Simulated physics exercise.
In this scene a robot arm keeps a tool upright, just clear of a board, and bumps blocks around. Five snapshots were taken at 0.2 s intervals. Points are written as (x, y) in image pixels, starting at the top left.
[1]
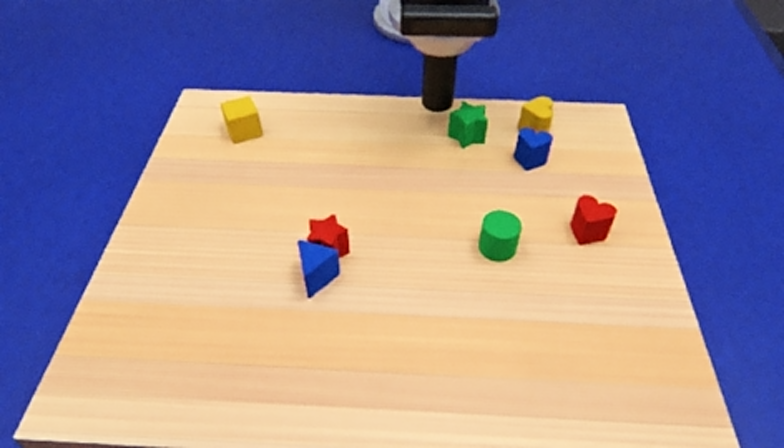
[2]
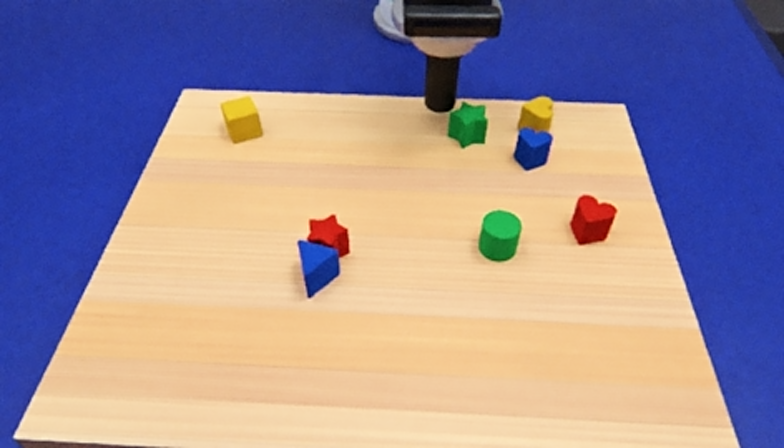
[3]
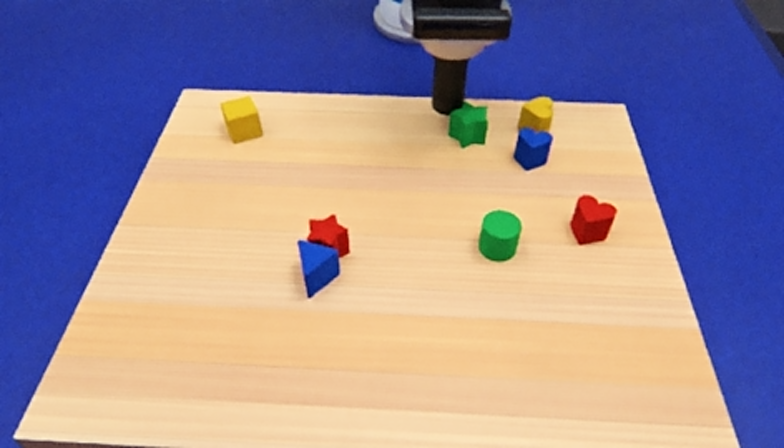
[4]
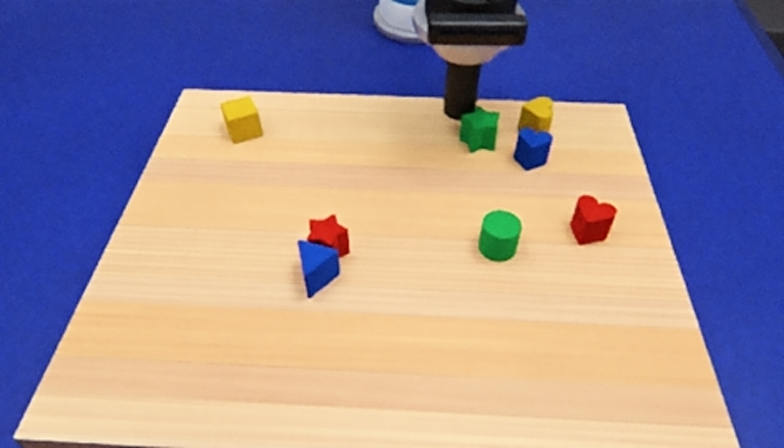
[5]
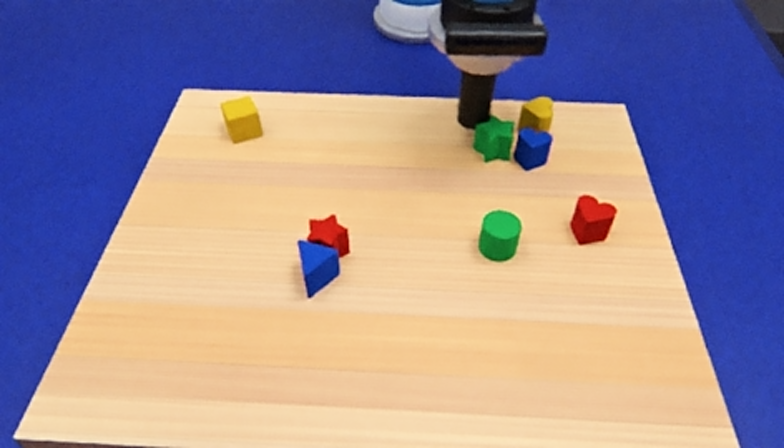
Black-tipped robot arm nudging a green star block a short way right and toward the viewer, other coloured blocks staying still.
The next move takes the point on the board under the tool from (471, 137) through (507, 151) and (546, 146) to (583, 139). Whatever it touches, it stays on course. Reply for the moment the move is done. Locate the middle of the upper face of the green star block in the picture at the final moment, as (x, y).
The point I'd pick in the picture is (556, 141).
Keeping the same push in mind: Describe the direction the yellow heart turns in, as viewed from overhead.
My prediction: CCW.
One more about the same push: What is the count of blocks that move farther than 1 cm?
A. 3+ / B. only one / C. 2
A.
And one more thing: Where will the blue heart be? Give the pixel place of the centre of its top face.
I'd place it at (583, 160), taking the centre of its top.
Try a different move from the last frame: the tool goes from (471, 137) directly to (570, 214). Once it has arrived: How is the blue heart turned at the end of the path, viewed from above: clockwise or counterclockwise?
If we look at it from overhead, the blue heart pivots counter-clockwise.
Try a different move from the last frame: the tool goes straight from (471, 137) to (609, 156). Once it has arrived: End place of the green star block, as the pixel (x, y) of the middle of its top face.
Its top centre lands on (553, 142).
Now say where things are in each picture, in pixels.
In the first frame, lower end of the tool at (437, 104), tops of blocks, green star block at (470, 112), blue heart at (535, 136), yellow heart at (541, 106).
In the second frame, tool at (440, 104), blocks as before.
In the third frame, tool at (447, 107), blocks as before.
In the fourth frame, tool at (459, 112), green star block at (482, 117).
In the fifth frame, tool at (473, 121), green star block at (497, 127), blue heart at (535, 136), yellow heart at (541, 106).
What follows on the original path. One third of the way, tool at (510, 135); green star block at (536, 143); blue heart at (567, 150).
Two thirds of the way, tool at (550, 129); green star block at (556, 142), turned 45° clockwise; blue heart at (583, 159), turned 30° clockwise; yellow heart at (548, 103), turned 40° anticlockwise.
At the end, tool at (588, 122); green star block at (556, 142), turned 50° clockwise; blue heart at (583, 160), turned 30° clockwise; yellow heart at (554, 101), turned 70° anticlockwise.
